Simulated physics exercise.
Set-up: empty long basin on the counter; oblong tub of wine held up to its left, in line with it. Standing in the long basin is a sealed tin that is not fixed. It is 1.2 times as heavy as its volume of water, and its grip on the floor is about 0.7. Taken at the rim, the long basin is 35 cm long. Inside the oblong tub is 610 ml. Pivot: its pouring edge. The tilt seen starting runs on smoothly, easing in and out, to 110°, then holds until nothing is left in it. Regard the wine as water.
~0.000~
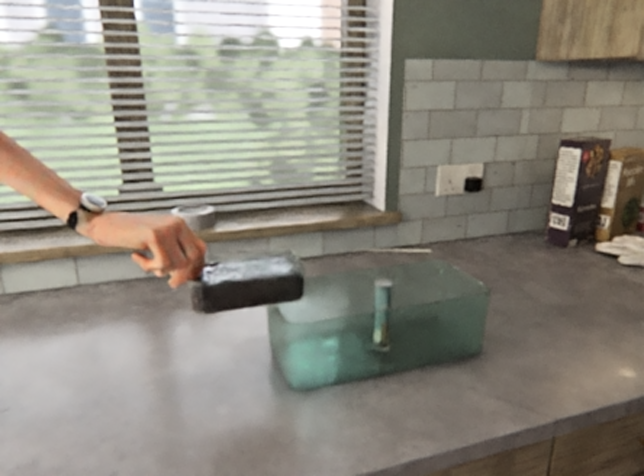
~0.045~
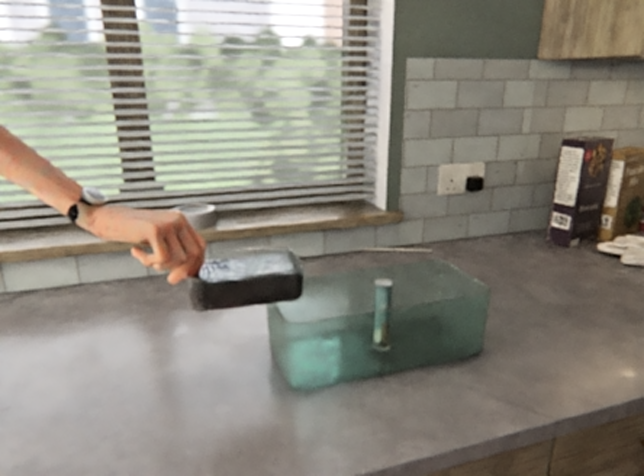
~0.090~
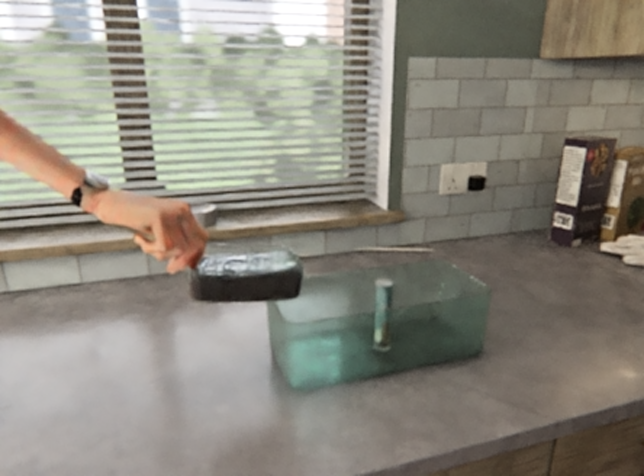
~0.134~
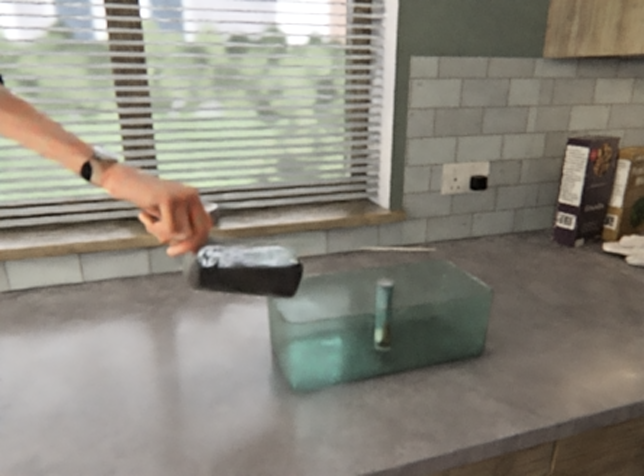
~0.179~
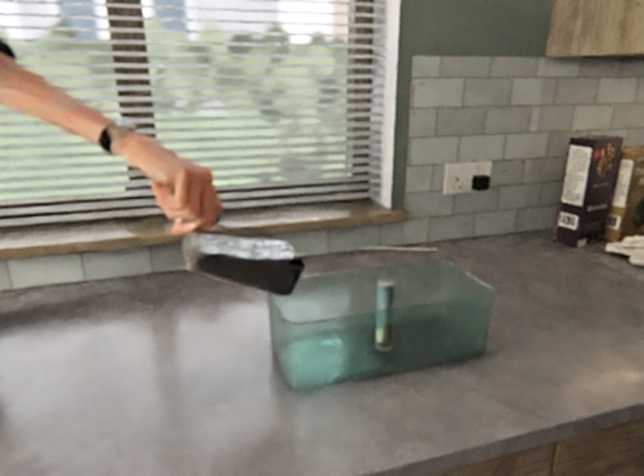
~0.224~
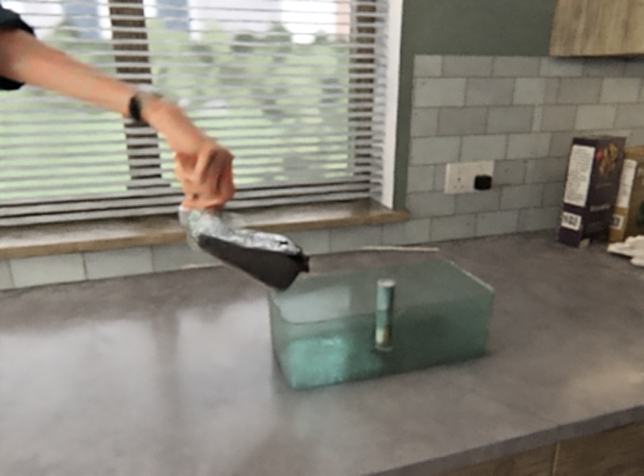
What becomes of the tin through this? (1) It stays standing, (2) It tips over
2, it tips over.
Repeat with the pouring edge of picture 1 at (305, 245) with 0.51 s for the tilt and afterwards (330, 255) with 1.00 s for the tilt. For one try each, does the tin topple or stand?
In the first try it comes down; in the second it comes down.
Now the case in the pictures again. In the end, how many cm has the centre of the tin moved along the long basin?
In the end the tin's centre has shifted about 9.5 centimetres.
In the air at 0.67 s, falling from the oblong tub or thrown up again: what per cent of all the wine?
Near 4 percent.
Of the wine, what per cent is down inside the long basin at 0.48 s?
Roughly 40 per cent.
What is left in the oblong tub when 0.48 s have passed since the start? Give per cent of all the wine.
Around 12 percent.
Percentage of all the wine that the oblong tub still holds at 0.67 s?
Share remaining: Approx. 1 %.
Then, 0.48 s in, the tilt is 102° and 11 per cent is still to pour; the tin stands where it began.
Then, 0.67 s in, the tilt is 110° and 1 per cent is still to pour; the tin leans 6°.
Then, 0.87 s in, the tilt is 110° and 0 per cent is still to pour; the tin leans 25°.
Then, 1.08 s in, the tilt is 110° and 0 per cent is still to pour; the tin lies on its side.
Finally, the tin lies on its side.
